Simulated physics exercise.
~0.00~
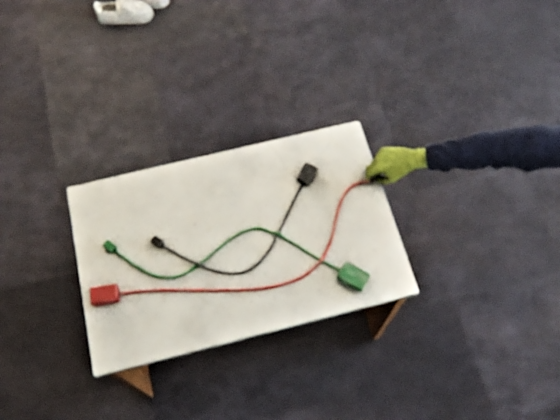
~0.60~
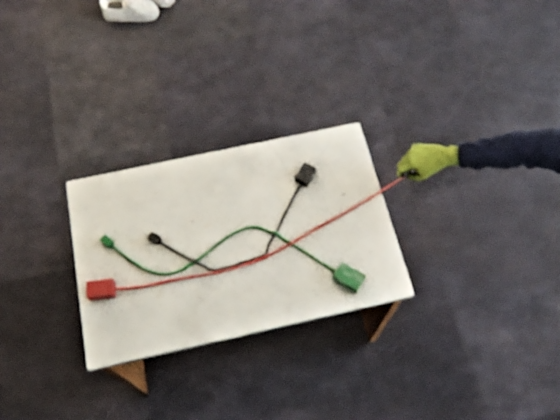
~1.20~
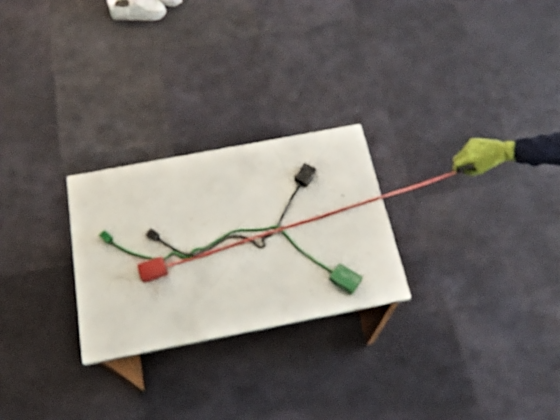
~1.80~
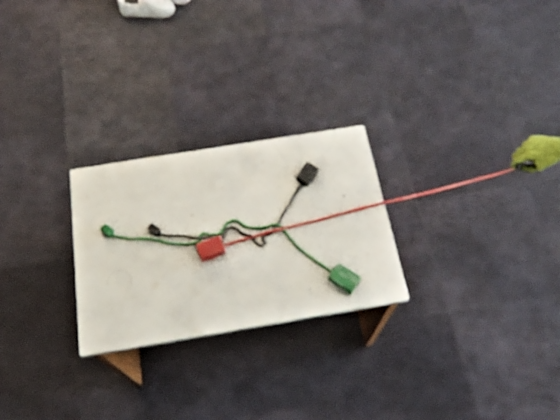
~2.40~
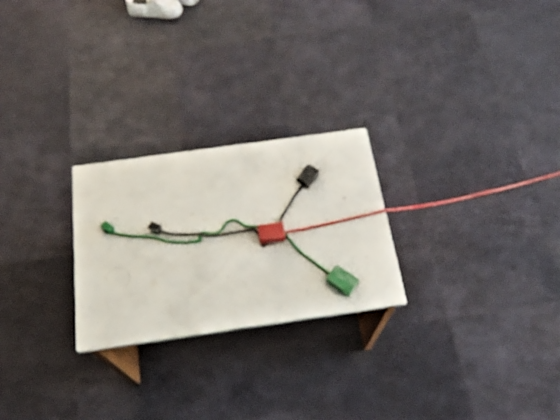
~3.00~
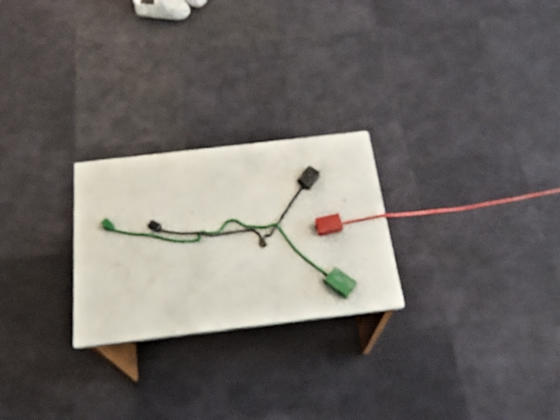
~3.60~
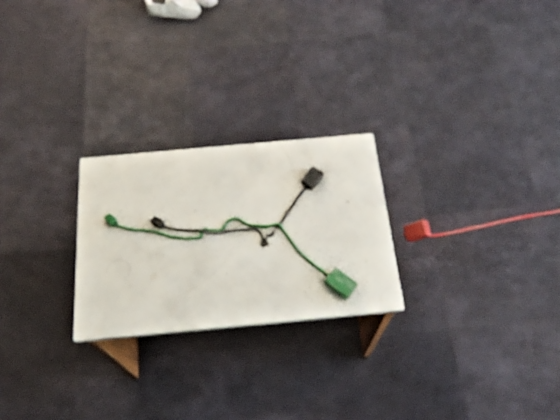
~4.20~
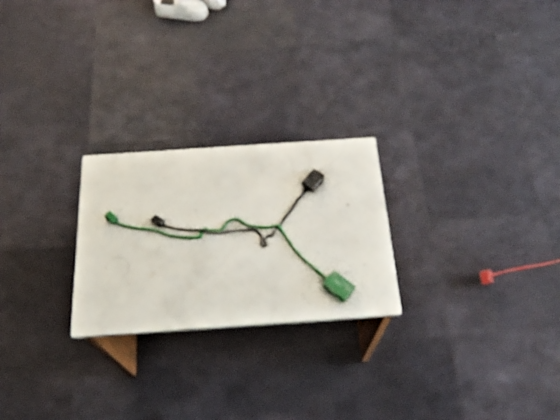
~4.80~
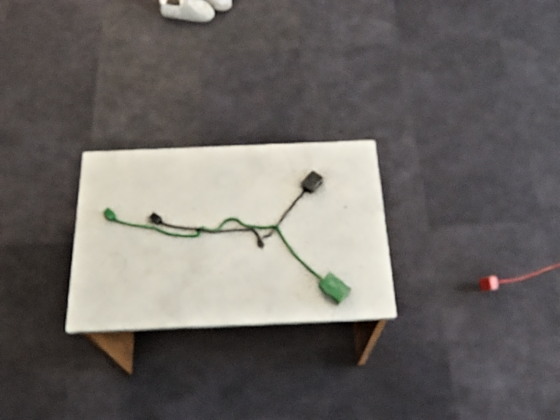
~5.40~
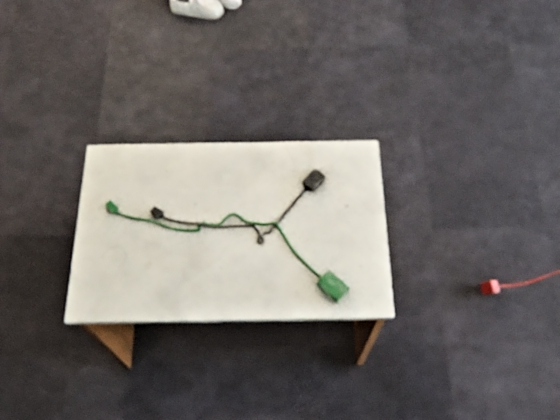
A red lead with a block charger lies across a green lead and a black lead on a white table, its far end gripped by a green-gloved hand. The hand pulls to the right, drawing the red lead taut, then dragging its charger across the tabletop. As the charger slides over the other two leads, they bunch together slightly, while their own chargers stay put. The hand passes out of view, and the red charger clears the tangle, slips over the right edge and drops. It ends beside the table, with the green and black leads still crossed on top.
